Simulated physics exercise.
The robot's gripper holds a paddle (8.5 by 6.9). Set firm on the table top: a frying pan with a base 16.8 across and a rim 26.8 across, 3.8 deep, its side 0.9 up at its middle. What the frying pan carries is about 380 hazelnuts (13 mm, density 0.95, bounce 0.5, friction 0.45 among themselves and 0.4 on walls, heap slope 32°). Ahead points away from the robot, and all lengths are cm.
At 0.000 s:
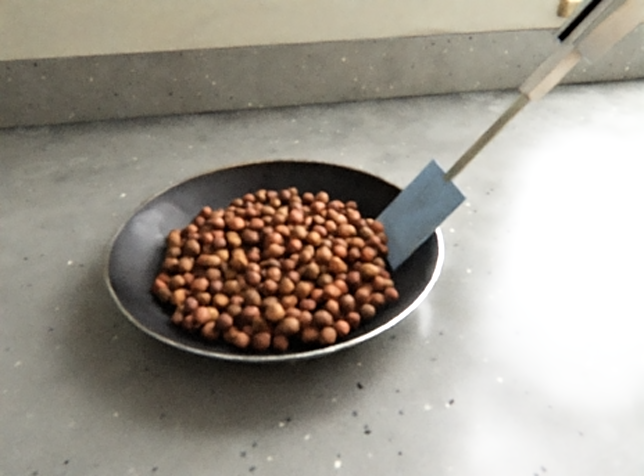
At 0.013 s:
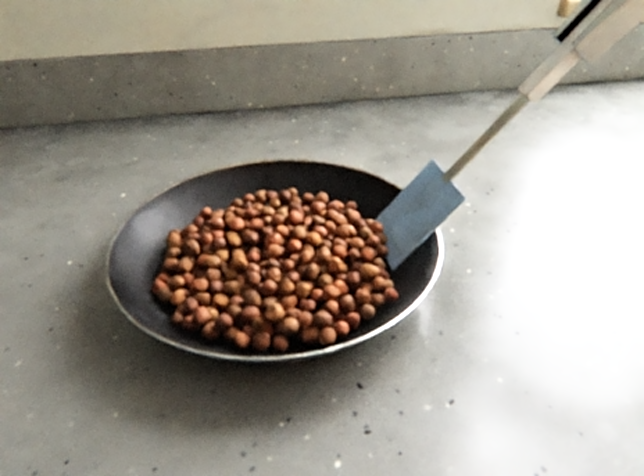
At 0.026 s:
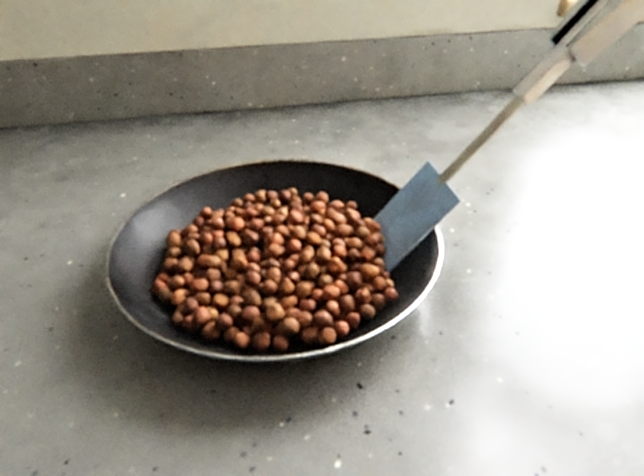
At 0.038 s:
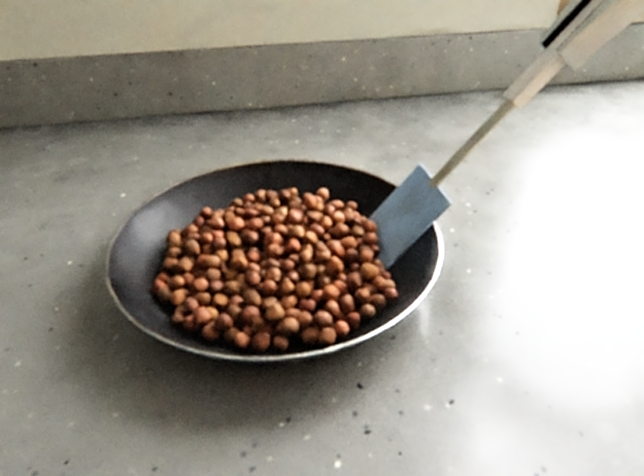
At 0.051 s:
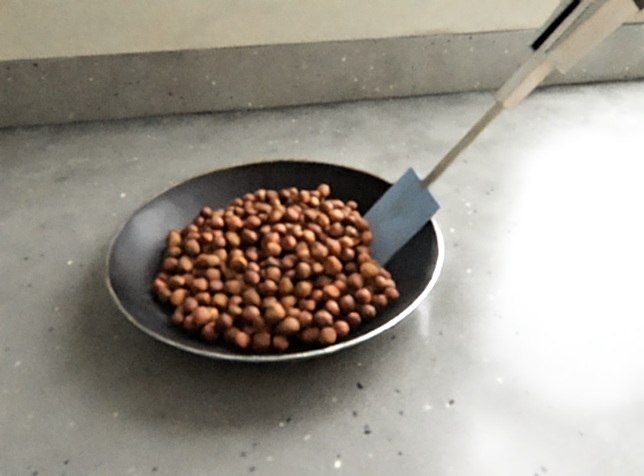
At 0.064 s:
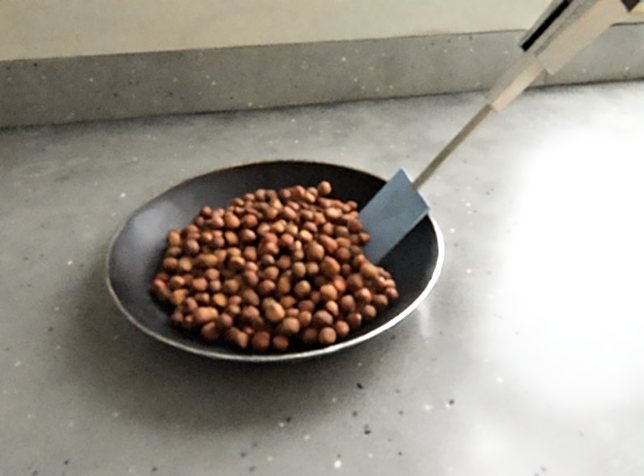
A robot gripper holding a blue-grey paddle moves it a short way left along the right side of a dark frying pan, nudging the nearby hazelnuts slightly, while the pan stays still on the speckled grey table top.
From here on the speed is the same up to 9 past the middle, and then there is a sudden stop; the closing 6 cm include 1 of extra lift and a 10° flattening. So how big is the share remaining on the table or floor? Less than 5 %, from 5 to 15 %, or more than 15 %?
From 5 to 15 %.
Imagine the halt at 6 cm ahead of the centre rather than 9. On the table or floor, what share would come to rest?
Roughly 0 %.
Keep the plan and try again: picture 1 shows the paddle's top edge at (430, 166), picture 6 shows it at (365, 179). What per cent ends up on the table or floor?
25 %.
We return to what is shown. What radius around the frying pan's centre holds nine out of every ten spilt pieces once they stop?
Some 30 cm from the centre.
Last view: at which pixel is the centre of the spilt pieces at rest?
Roughly (56, 313).
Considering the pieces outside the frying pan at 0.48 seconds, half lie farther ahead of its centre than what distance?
Around 16 centimetres ahead.
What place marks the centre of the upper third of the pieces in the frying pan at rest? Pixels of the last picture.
The middle lies somewhere around (169, 260).
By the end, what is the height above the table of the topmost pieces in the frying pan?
Height at rest: Roughly 6.0 cm.
By 0.15 s, sloping 50°, highest piece 5 above the table; 382 in the frying pan.
By 0.24 s, sloping 47°, highest piece 6 above the table; 382 in the frying pan.
By 0.48 s, sloping 40°, highest piece 6 above the table; 344 in the frying pan, 33 on the table or floor, 5 on the blade or in flight.
By 1.53 s, sloping 40°, highest piece 5 above the table; 344 in the frying pan, 38 on the table or floor.
Final count, 344 in the frying pan, 38 on the table or floor. That is 10 % on the table or floor.
